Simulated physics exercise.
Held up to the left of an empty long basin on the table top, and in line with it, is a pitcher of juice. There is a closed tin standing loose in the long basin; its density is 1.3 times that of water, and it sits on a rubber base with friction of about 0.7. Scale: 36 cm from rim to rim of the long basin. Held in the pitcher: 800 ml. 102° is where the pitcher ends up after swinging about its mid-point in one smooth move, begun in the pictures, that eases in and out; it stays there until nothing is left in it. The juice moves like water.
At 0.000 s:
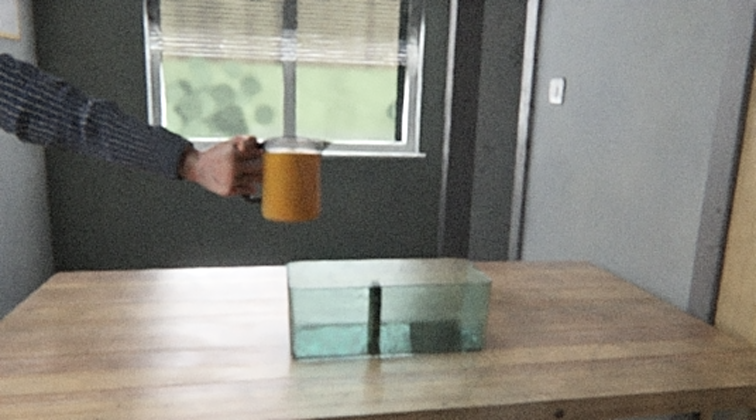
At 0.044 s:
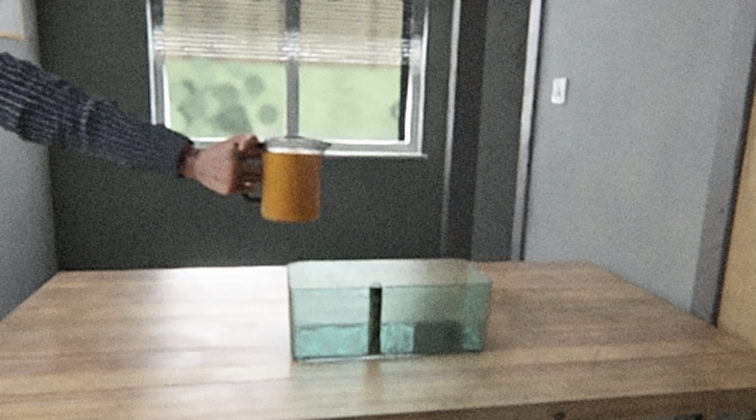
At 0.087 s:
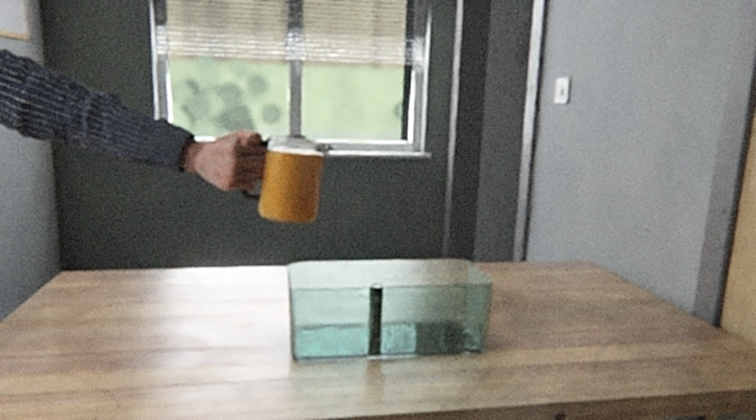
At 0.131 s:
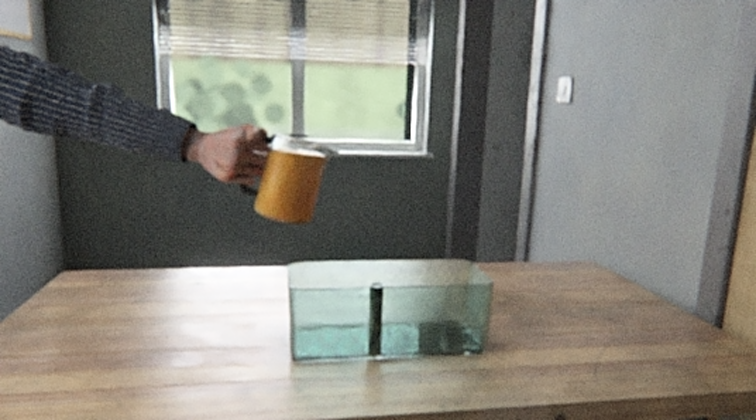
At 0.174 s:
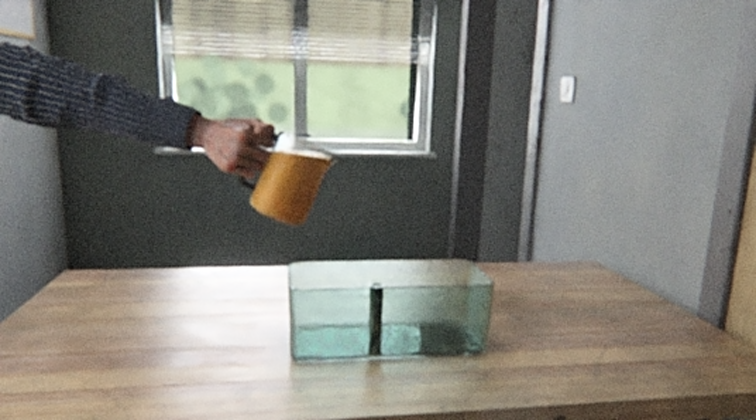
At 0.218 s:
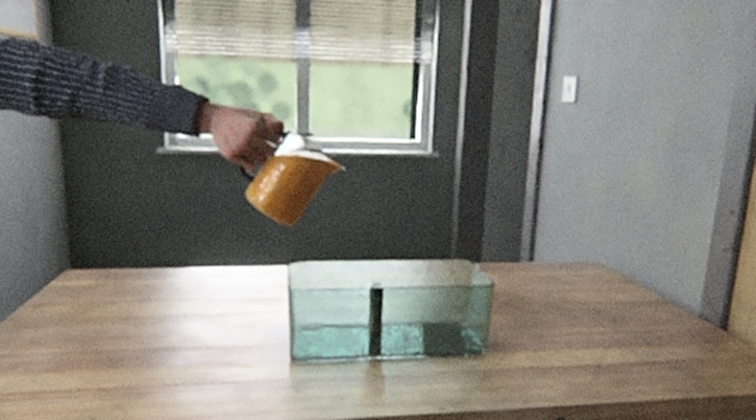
The footage shows a hand holding an orange pitcher above a clear, greenish long basin with a dark upright object on a wooden table, then tilting the pitcher steadily further to the right while the basin stays still.
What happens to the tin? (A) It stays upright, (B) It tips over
It tips over (B).
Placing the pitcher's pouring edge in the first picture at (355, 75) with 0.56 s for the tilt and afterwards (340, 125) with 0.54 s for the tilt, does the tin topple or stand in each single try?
In the first try it remains standing; in the second it remains standing.
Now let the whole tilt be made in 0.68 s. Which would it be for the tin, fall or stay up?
Outcome - the tin ends up overturned.
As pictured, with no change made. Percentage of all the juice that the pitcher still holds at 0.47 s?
Some 66 % of it is still there.
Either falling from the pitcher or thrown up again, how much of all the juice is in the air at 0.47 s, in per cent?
At that moment, about 26 percent.
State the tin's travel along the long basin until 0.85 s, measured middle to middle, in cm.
Estimate: Around 8 cm.
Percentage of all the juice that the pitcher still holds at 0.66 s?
Around 26 percent of it.
By 0.47 s the tilt is 96° and 65 per cent is still to pour; the tin stands where it began.
By 0.66 s the tilt is 102° and 25 per cent is still to pour; the tin stands where it began.
By 0.85 s the tilt is 102° and 8 per cent is still to pour; the tin lies on its side.
By 1.06 s the tilt is 102° and 2 per cent is still to pour; the tin lies on its side.
At rest the tin lies on its side.
